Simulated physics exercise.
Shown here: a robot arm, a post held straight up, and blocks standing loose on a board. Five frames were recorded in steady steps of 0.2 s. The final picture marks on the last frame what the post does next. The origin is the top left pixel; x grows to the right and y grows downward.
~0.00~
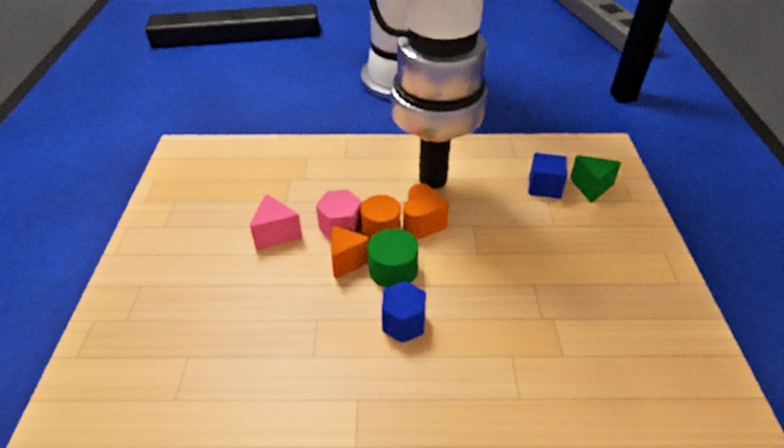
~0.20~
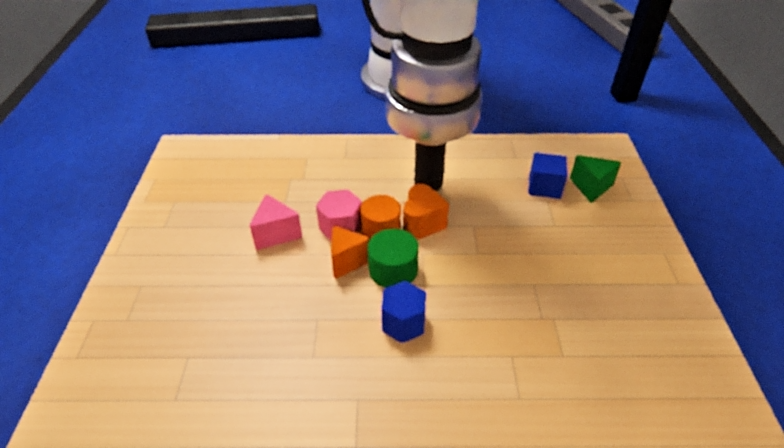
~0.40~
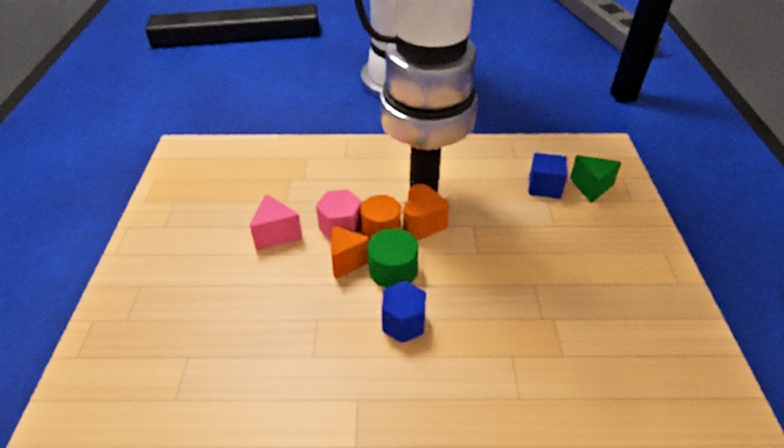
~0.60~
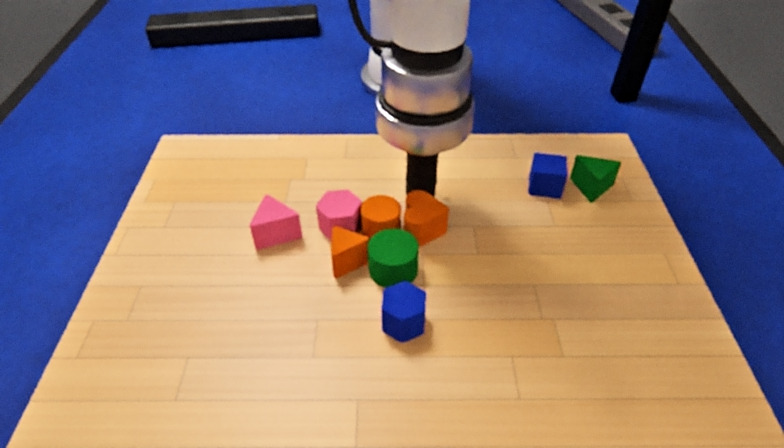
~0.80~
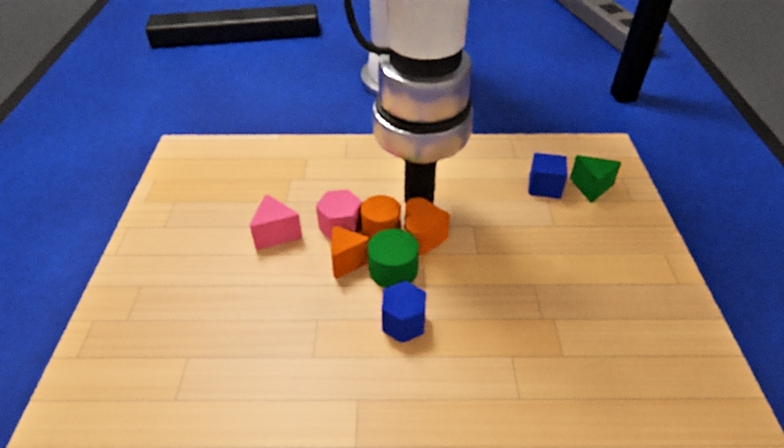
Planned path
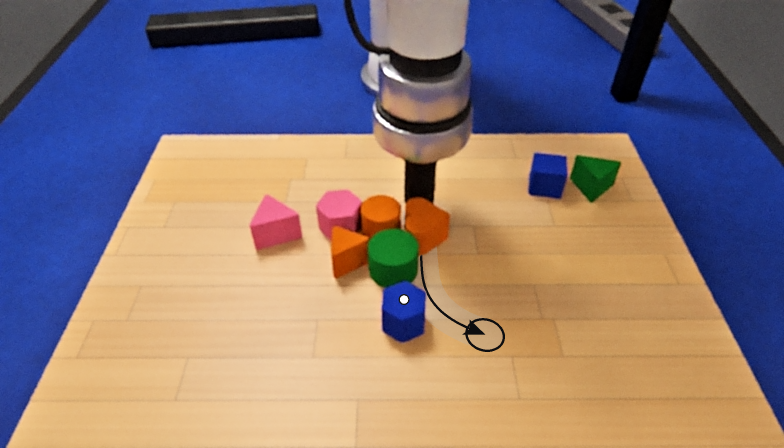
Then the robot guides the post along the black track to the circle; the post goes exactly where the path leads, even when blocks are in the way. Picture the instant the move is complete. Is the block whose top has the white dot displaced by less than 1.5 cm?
Yes
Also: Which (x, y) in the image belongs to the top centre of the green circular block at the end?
That would be at about pixel (381, 266).
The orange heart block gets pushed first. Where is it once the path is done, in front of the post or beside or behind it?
Ahead to the end.
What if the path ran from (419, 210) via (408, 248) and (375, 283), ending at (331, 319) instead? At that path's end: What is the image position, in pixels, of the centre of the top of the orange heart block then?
The spot you're after is about (436, 253) in the image.
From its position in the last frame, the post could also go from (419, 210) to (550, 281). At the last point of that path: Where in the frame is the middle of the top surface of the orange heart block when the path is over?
At the end it should sit near (440, 234).
Path on the board, from (419, 210) through (421, 252) and (431, 300) to (485, 335); the dot is on the blue six-sided block.
What follows on the original path. One third of the way, post at (421, 243); green circular block at (390, 254); orange heart block at (443, 255), turned 40° anticlockwise.
Two thirds of the way, post at (432, 291); green circular block at (381, 266); orange heart block at (472, 288), turned 115° anticlockwise.
At the end, post at (487, 326); green circular block at (381, 266); blue six-sided block in place; orange heart block at (533, 311), turned 150° anticlockwise.
